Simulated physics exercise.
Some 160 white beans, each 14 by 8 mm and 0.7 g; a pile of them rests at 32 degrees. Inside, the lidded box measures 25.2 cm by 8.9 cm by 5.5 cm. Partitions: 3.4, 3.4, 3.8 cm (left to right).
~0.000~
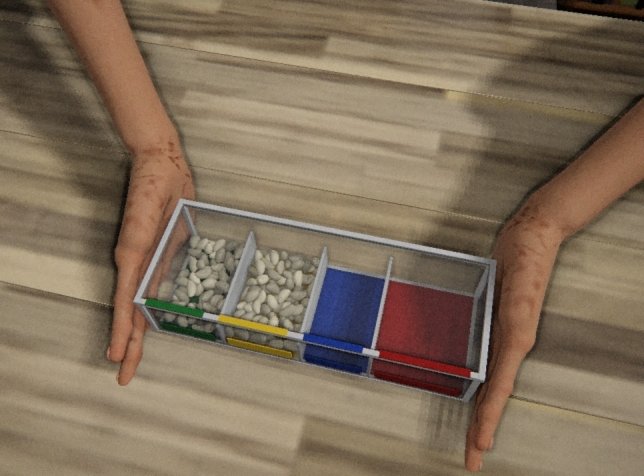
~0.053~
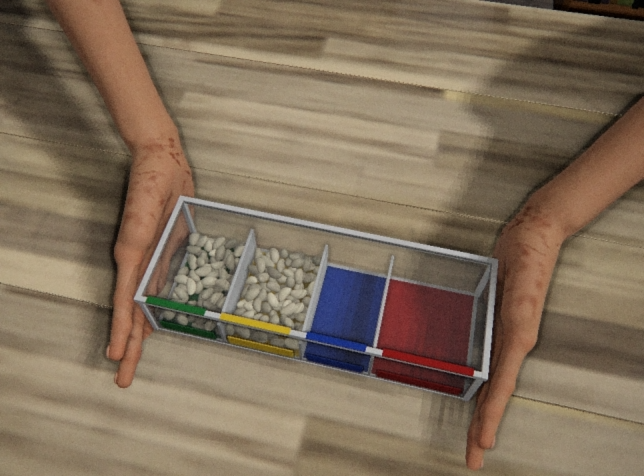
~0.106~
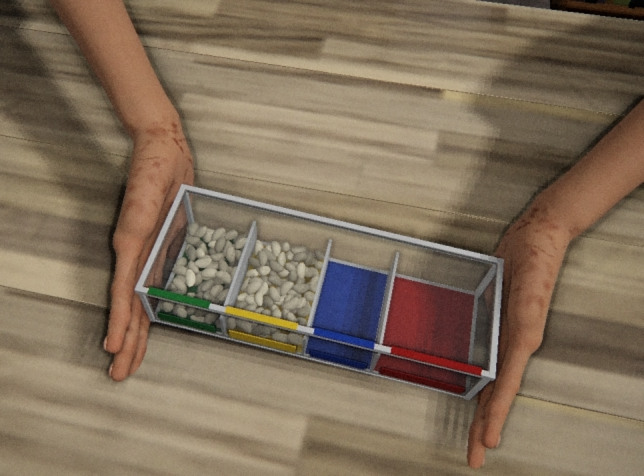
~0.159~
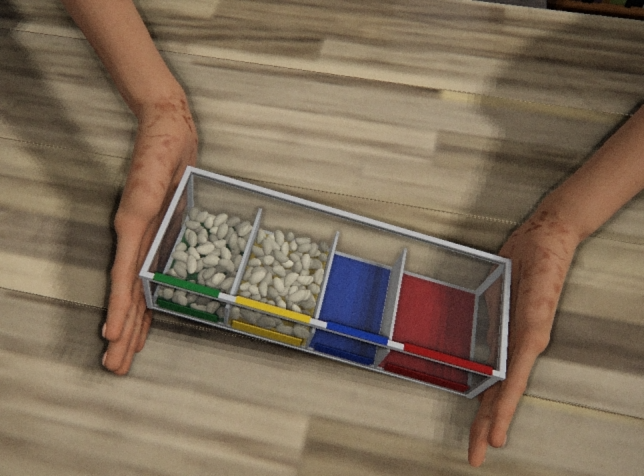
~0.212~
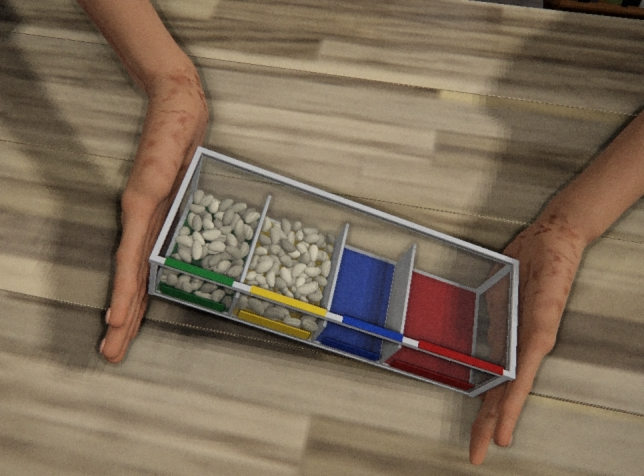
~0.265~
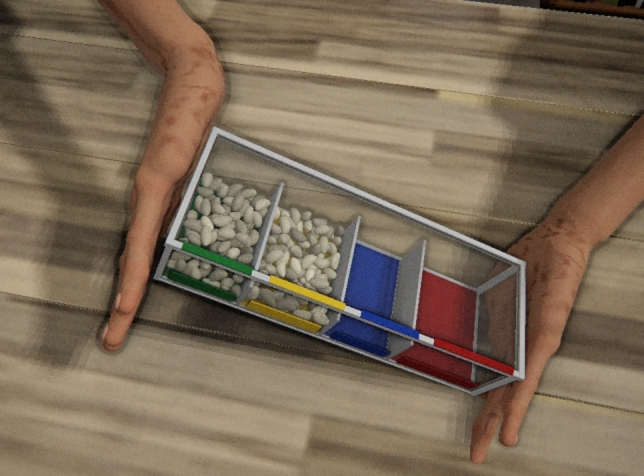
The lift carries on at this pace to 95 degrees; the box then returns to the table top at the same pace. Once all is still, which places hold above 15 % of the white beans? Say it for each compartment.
Red over, blue over, green under, yellow over.
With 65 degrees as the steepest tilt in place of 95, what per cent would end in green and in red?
Green 35, red 0.
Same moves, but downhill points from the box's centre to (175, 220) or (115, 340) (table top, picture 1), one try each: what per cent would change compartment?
Some 35 and 35 per cent.
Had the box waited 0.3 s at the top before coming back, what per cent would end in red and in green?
Then: Red 65; green 5.
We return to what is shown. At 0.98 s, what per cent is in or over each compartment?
Red 5; blue 15; green 25; yellow 50.
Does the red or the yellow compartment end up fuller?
The red compartment.
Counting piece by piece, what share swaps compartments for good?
Roughly 75 per cent.
After 0.98 s, tilt 94 degrees; red 5 %, blue 15 %, green 25 %, yellow 50 %.
After 1.46 s, tilt 40 degrees; red 40 %, blue 30 %, green 5 %, yellow 20 %.
After 2.01 s, tilt 0 degrees; red 40 %, blue 30 %, green 5 %, yellow 20 %.
At rest (2.6 s), red 40 %, blue 30 %, green 5 %, yellow 20 %.
